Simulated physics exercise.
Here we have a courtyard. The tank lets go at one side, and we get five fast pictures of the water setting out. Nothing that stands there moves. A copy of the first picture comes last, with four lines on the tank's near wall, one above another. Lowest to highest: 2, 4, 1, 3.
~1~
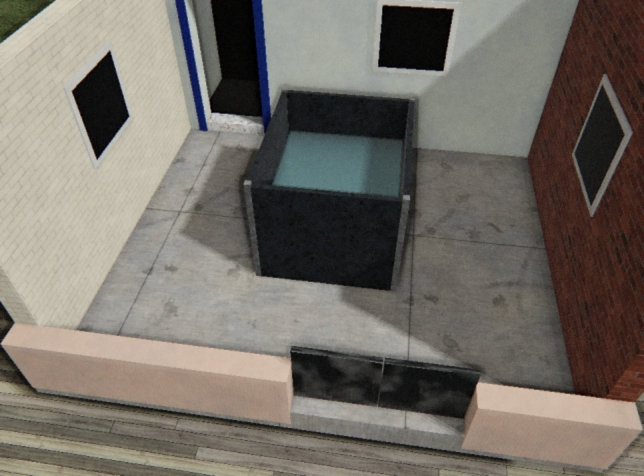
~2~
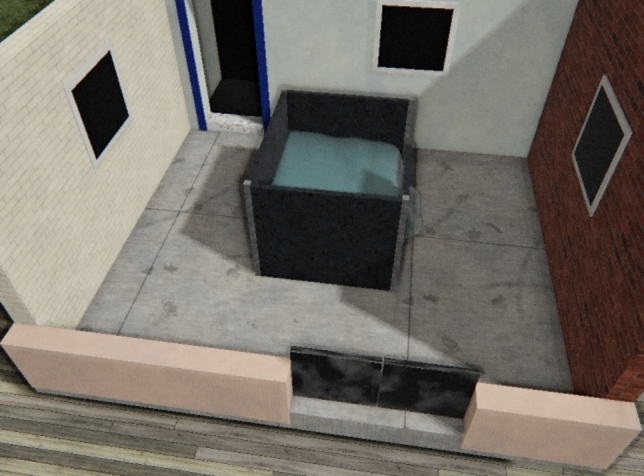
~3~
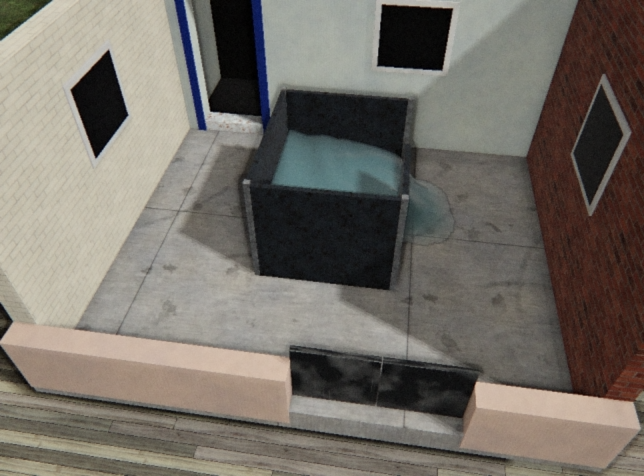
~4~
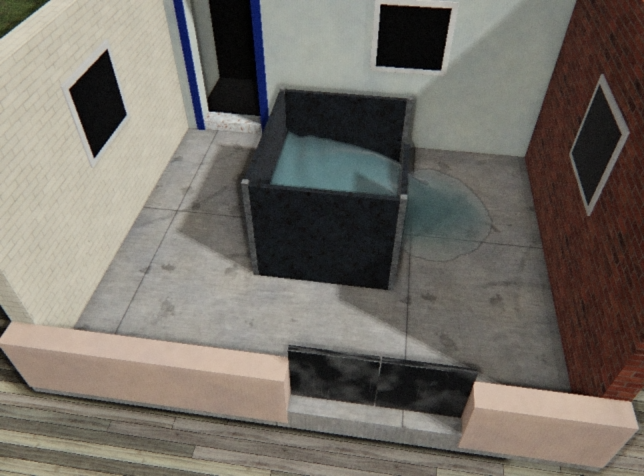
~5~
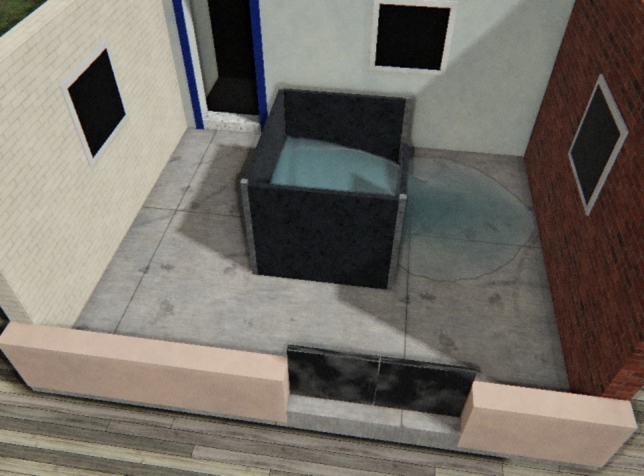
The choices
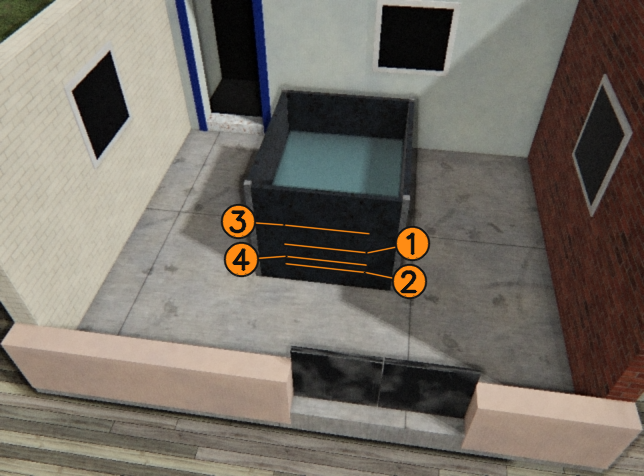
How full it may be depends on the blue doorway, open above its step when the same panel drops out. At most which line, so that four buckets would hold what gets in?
3 is the one.
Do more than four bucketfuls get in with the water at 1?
No.
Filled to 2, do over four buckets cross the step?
No, not at all.
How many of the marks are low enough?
All of the four.
In orange, 1 at (325, 248); 2 at (325, 268); 3 at (325, 229); 4 at (325, 260); from the bottom up 2, 4, 1, 3.
Choosing 1, nothing gets over.
Choosing 2, nothing gets over.
Choosing 3, a bucket or two gets in.
Choosing 4, nothing gets over.
